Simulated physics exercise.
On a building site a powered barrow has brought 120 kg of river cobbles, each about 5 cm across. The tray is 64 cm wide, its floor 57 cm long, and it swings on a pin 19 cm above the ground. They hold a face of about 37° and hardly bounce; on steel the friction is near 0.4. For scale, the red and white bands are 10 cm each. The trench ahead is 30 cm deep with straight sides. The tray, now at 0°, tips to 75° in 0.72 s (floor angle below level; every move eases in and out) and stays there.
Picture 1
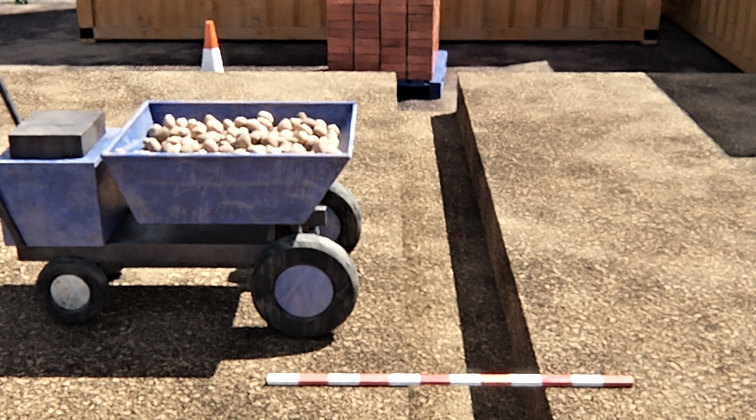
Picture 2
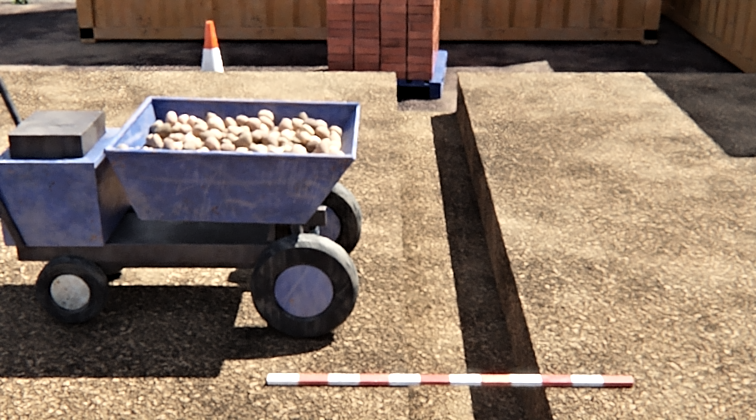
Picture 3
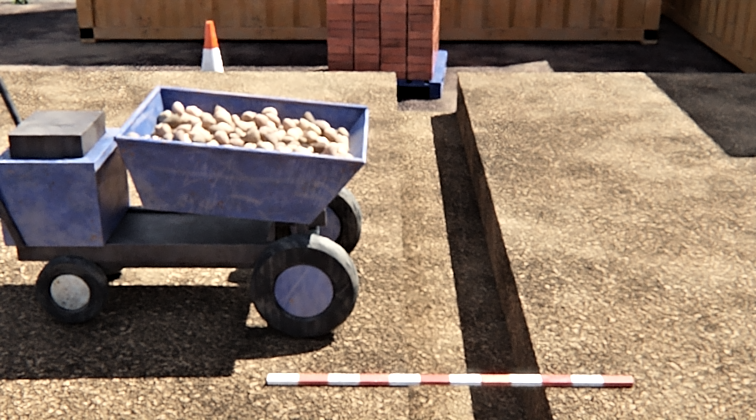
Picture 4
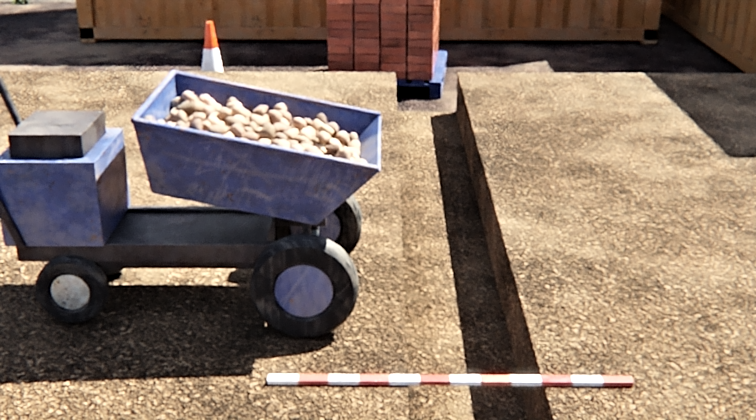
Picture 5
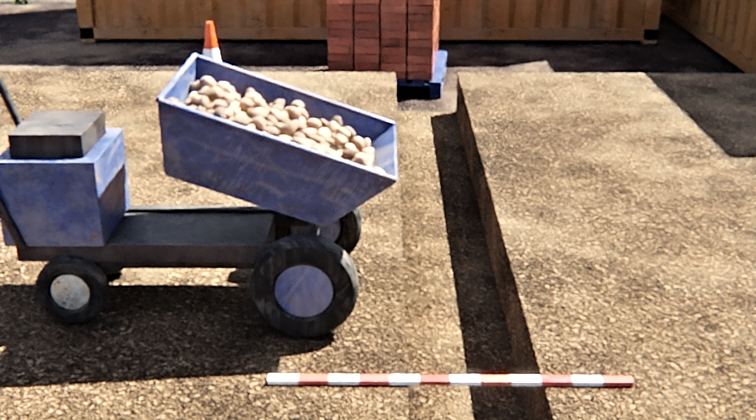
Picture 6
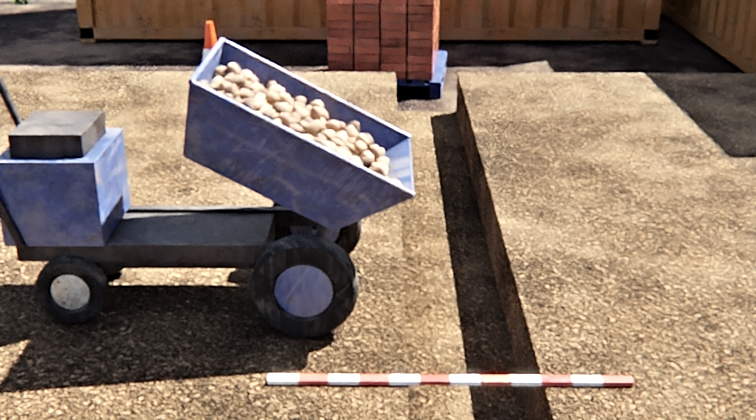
A sunlit building site with gravelly ground is seen from a raised, fixed viewpoint, side-on to a small wheeled barrow. The blue barrow stands at left with pale cobbles in its tray, a red and white banded pole and a straight-sided trench to its right, an orange cone and stacked red bricks behind. The tray slowly tilts, its left end rising and right lip swinging rightward, while the wheels stay still.
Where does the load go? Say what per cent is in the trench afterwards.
Roughly 73 per cent ends in the trench.
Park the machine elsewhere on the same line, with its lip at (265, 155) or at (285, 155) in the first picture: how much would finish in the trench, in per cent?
First some 95, then 100 per cent.
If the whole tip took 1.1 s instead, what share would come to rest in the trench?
In that case some 85 per cent.
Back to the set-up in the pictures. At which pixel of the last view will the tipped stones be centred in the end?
Around (494, 345).
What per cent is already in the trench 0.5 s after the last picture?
Some 30 per cent.
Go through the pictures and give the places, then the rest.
In the first frame, lip at (350, 157), floor tilted 0°, highest stones at (241, 127).
In the second frame, lip at (354, 158), floor tilted 1°, highest stones at (243, 125).
In the third frame, lip at (364, 162), floor tilted 6°, highest stones at (209, 120).
In the fourth frame, lip at (379, 170), floor tilted 12°, highest stones at (198, 107).
In the fifth frame, lip at (396, 181), floor tilted 19°, highest stones at (211, 92).
In the sixth frame, the tray is at 28°, its lip at (414, 196); the top of the load is at (226, 79).
Then, 0.2 s after the last picture the floor is at 63°, 100 % in the tray; the foremost stones are at (445, 225).
Then, 0.5 s after the last picture the floor is at 75°, 63 % in the tray, 30 % in the trench, 6 % past the trench; the foremost stones are at (552, 307).
Then, 0.9 s after the last picture the floor is at 75°, 15 % in the tray, 57 % in the trench, 27 % past the trench; the foremost stones are at (731, 309).
Then, 2.8 s after the last picture the floor is at 75°, 0 % in the tray, 73 % in the trench, 27 % past the trench; the foremost stones are past the picture's edge.
